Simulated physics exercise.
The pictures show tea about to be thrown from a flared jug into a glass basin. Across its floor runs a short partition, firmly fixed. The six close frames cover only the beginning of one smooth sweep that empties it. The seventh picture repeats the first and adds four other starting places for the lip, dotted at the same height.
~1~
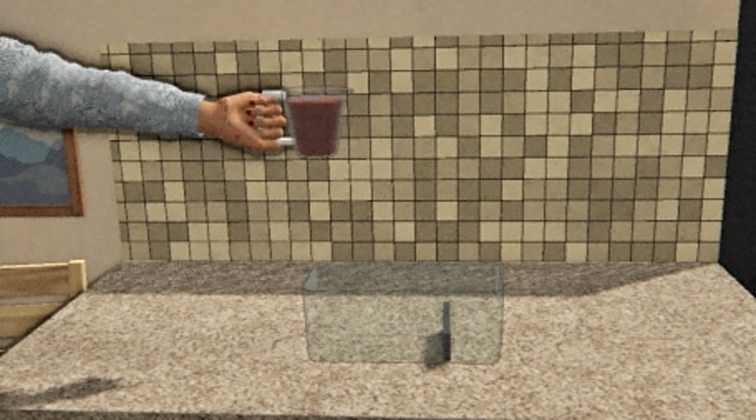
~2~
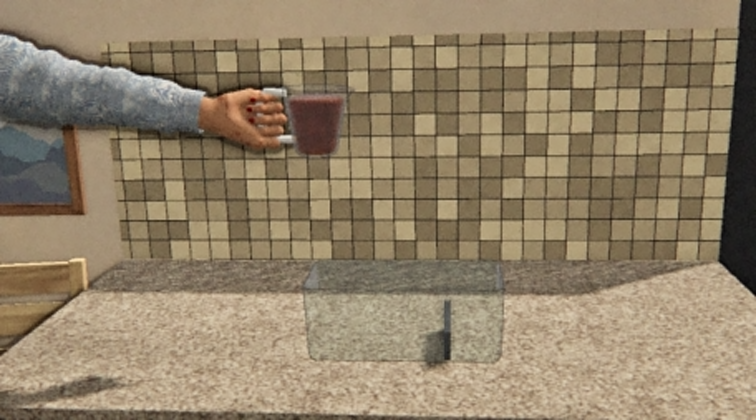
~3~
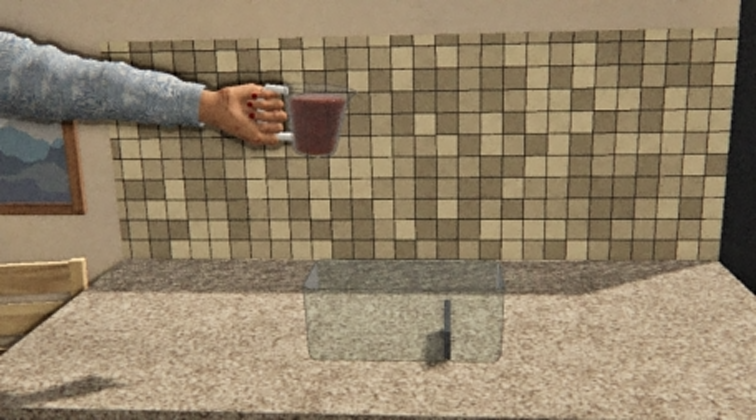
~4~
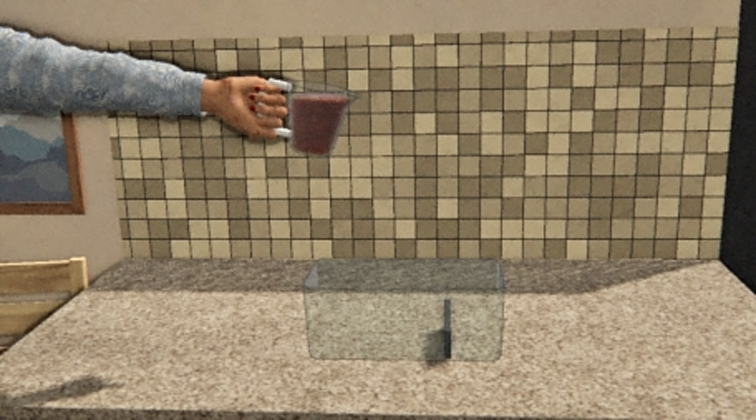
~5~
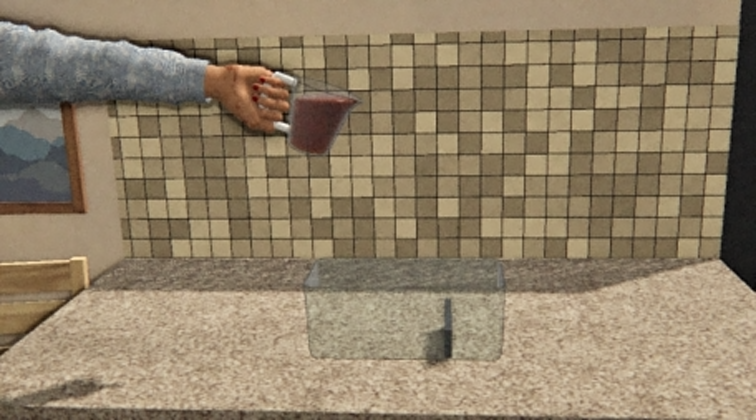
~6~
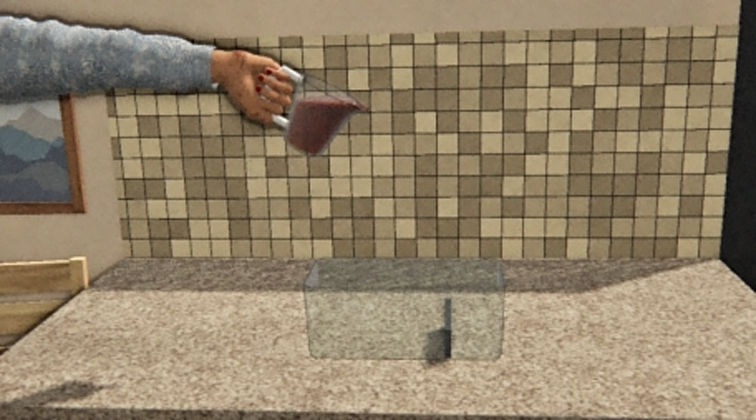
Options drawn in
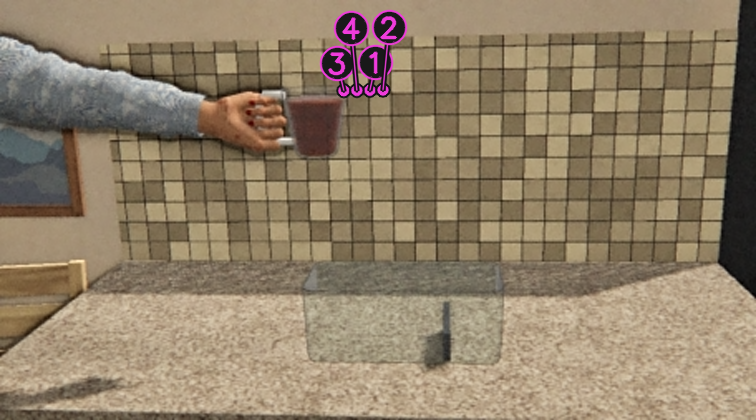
A hand holding a clear jug of dark reddish tea stayed still above a glass basin on the counter, then gradually tilted it to the right until the tea reached over the lip.
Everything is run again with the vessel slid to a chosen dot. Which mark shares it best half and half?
2 is best.
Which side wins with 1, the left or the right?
The left side.
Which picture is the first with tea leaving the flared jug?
Picture 6.
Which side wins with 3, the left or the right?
More ends on the left.
On the marked copy, 1 at (369, 90); 2 at (382, 90); 3 at (343, 90); 4 at (356, 90).
Choosing 1, about 86 % ends left of the wall and 8 % right of it; 6 % is lost outside.
Choosing 2, about 52 % ends left of the wall and 45 % right of it; 3 % is lost outside.
Choosing 3, about 90 % ends left of the wall and 7 % right of it; 3 % is lost outside.
Choosing 4, about 90 % ends left of the wall and 6 % right of it; 4 % is lost outside.
